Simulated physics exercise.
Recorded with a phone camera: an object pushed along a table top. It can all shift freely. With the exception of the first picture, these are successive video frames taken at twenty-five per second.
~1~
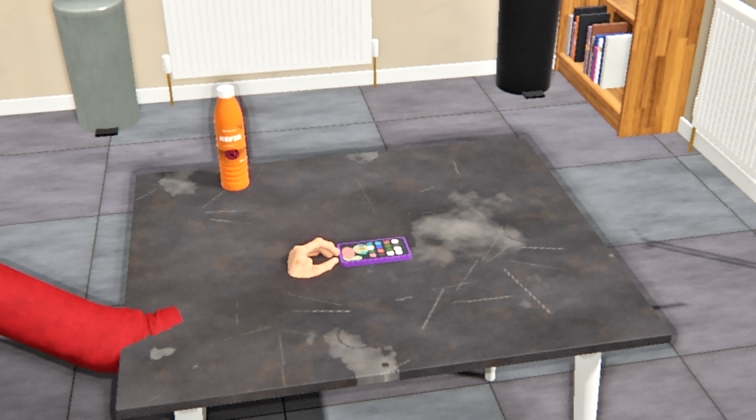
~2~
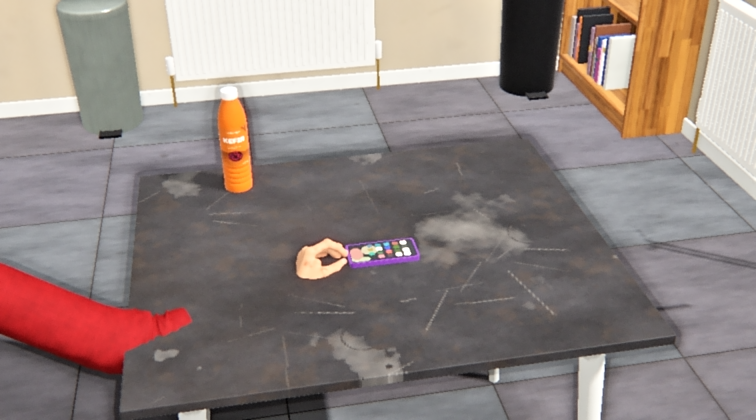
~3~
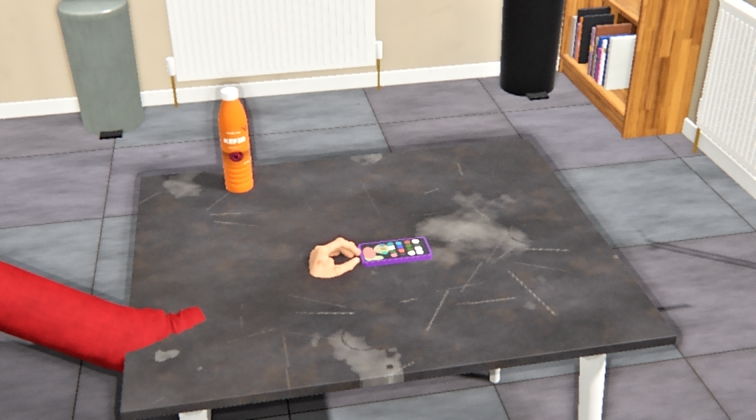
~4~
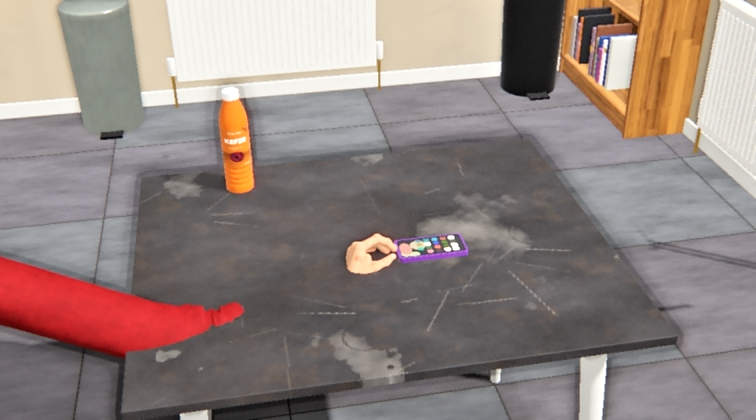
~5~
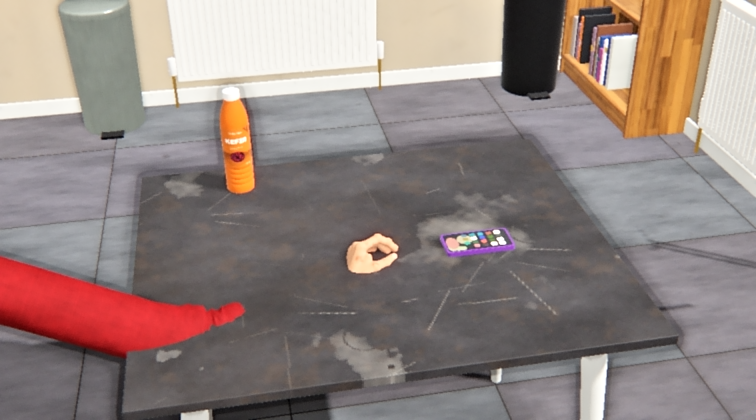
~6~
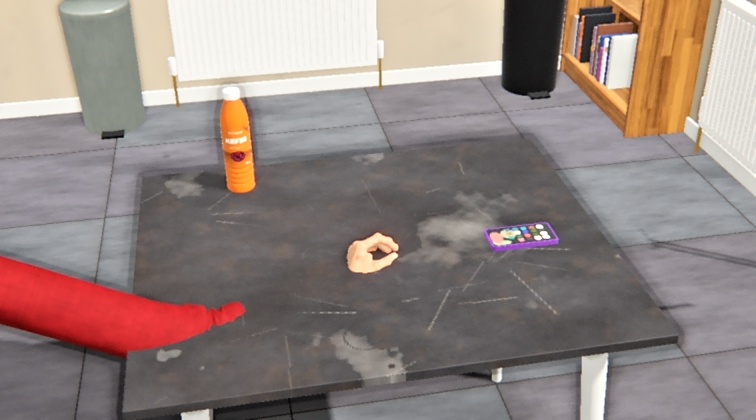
A red-sleeved arm at the left and a separate pale hand rest over a dark, scuffed table, seen from above at an angle in a grey-tiled room. An orange bottle stands at the back left and a purple phone lies by the hand, with bins, a radiator and a wooden bookcase behind. The hand pushes the phone rightward, then stays put while the phone slides on, as the view shifts slightly early on.
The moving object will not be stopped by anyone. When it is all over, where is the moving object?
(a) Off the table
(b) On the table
The answer is a.
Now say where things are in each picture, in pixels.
In the first frame, under the hand; purple phone (374, 252).
In the second frame, under the hand; purple phone (382, 253).
In the third frame, under the hand; purple phone (395, 252).
In the fourth frame, purple phone (431, 248).
In the fifth frame, purple phone (477, 242) shifted about its own width.
In the sixth frame, purple phone (521, 236) shifted about its own width.
Then, 0.20 s on from there, purple phone now off the table.
Then, 0.40 s on from there, things are still on the move.
In the end, off the table, purple phone.
